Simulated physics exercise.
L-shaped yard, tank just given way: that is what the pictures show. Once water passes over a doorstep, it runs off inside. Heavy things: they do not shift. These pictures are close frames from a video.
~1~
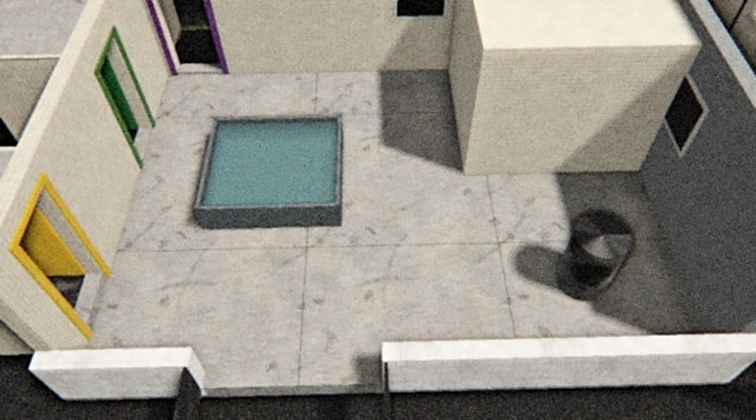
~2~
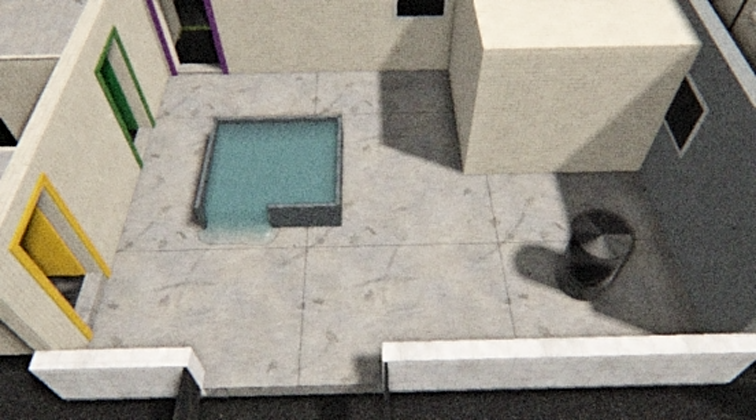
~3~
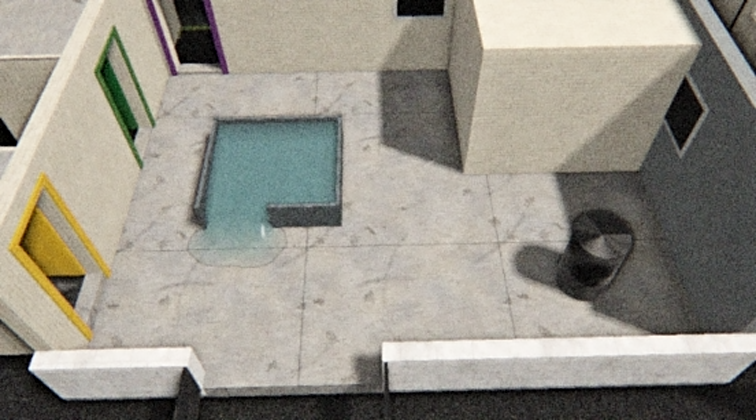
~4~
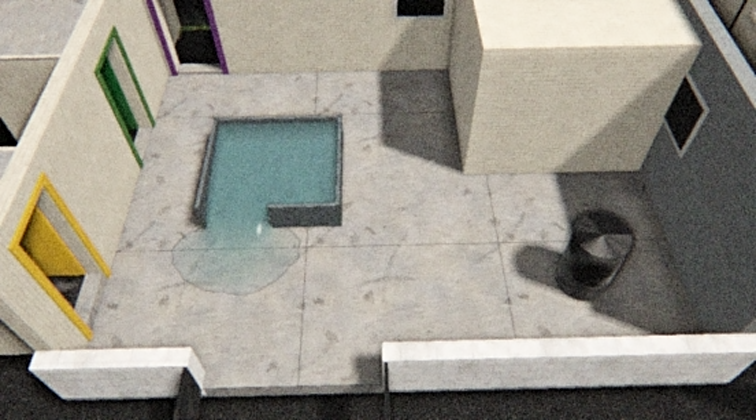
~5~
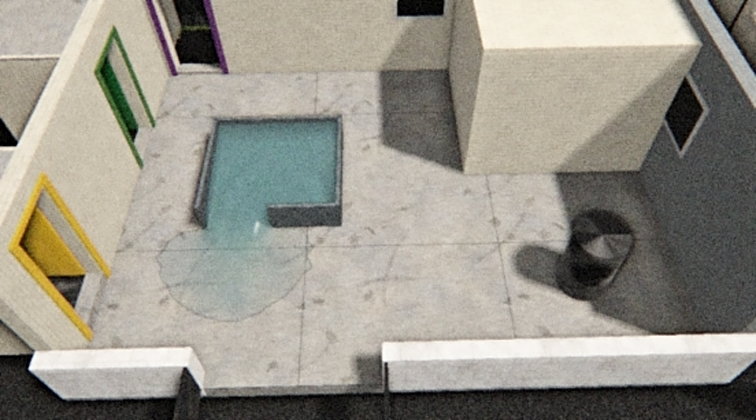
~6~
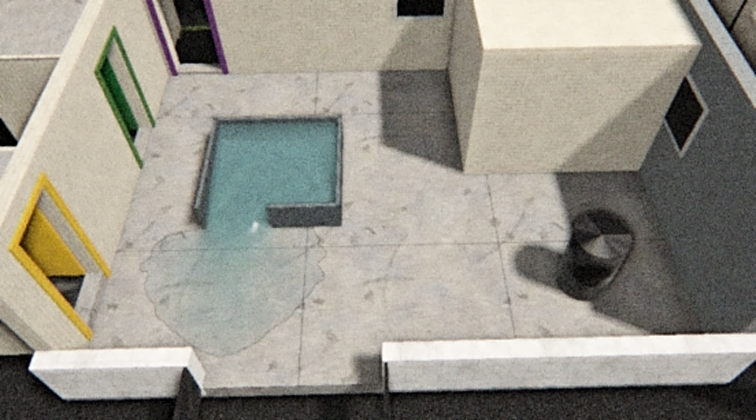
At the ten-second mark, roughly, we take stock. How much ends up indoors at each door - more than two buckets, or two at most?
My prediction: The purple door respects the limit; the yellow door respects the limit; the green door respects the limit.
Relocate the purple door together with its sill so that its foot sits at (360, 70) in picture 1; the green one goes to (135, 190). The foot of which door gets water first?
It would be the door marked yellow.
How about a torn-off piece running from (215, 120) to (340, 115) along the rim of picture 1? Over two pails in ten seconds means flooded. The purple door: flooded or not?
As for the purple door, it tops the mark.
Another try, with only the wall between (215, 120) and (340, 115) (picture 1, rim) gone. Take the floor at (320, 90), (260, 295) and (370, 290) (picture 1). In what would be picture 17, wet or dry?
Respectively: Drenched, parched and parched.
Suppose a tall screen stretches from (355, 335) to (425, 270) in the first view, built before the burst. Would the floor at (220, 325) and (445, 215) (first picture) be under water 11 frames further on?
Going in the order asked: Inundated, parched.
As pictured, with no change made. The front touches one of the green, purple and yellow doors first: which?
I'd say the yellow one.
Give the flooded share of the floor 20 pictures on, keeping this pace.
My estimate is roughly 20 percent.
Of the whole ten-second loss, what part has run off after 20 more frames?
It works out at roughly 40 per cent.
A moment on, water covers 15 % of the floor; the purple door not reached, the yellow door not reached, the green door not reached.
Next, water covers 20 % of the floor; the purple door not reached, the yellow door wet at the sill, nothing in, the green door not reached.
Then, water covers 20 % of the floor; the purple door not reached, the yellow door wet at the sill, nothing in, the green door not reached.
Later, water covers 35 % of the floor; the purple door not reached, the yellow door wet at the sill, nothing in, the green door wet at the sill, nothing in.
In the end, water covers 45 % of the floor; the purple door wet at the sill, nothing in, the yellow door wet at the sill, nothing in, the green door wet at the sill, nothing in.
